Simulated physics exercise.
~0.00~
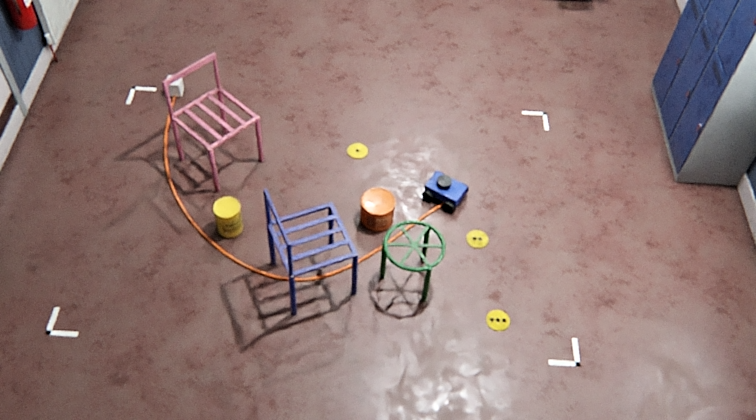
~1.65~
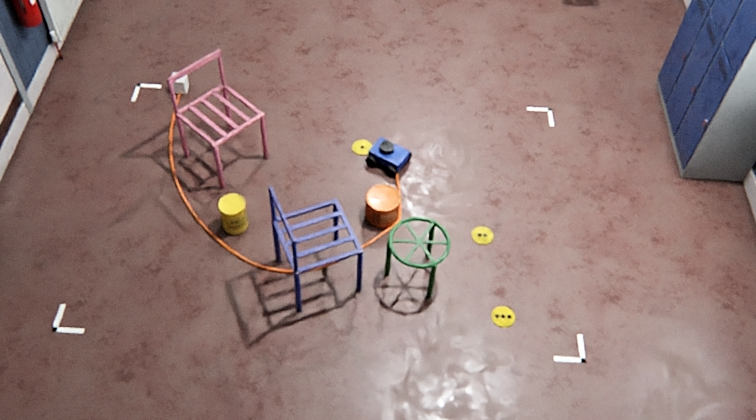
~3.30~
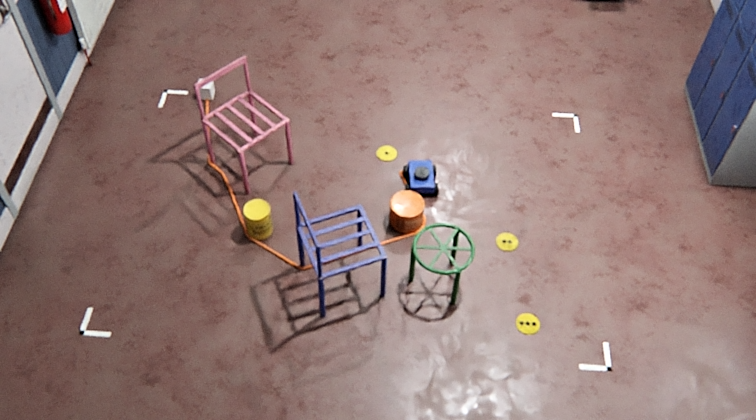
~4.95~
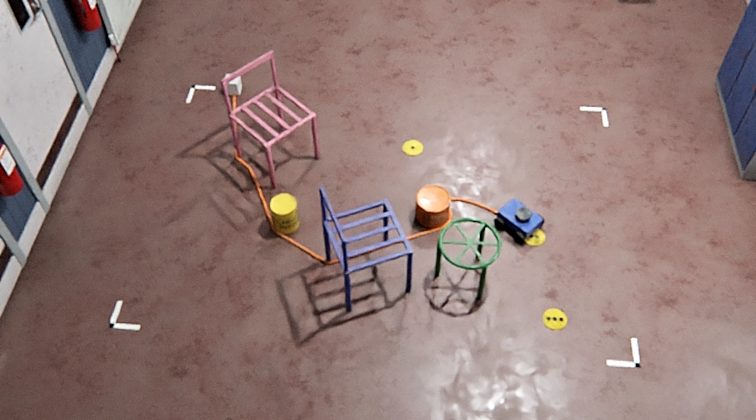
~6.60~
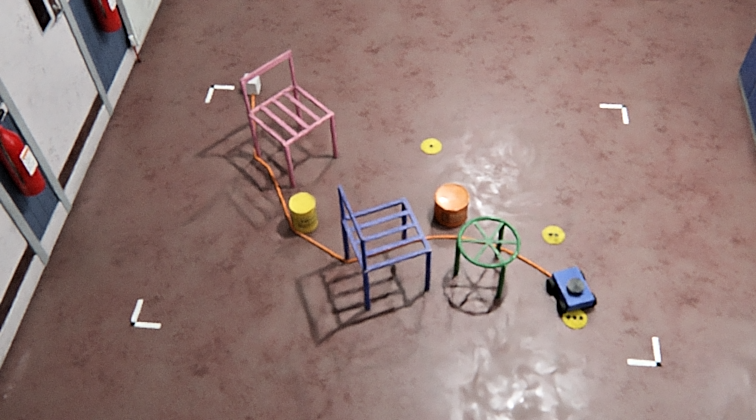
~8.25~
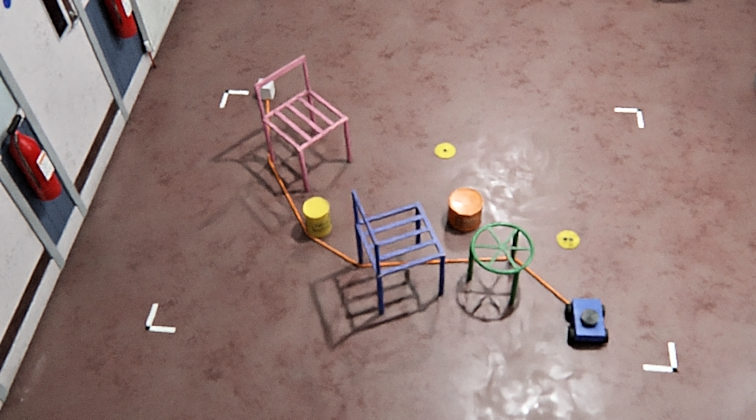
The clip opens on a small blue cart on a hallway floor, trailing an orange lead that loops past a pink chair, yellow bucket, blue chair, orange bin and green stool. The cart drives up and left to the first yellow mark, then turns and heads down and right to the second. The lead draws inward on the left as the view pans slightly left. Next the cart continues downward to the third mark, pulling the lead into straighter runs beneath the blue chair and green stool. It ends over that mark, with the plug still in its socket and the furniture, bucket and bin unmoved.
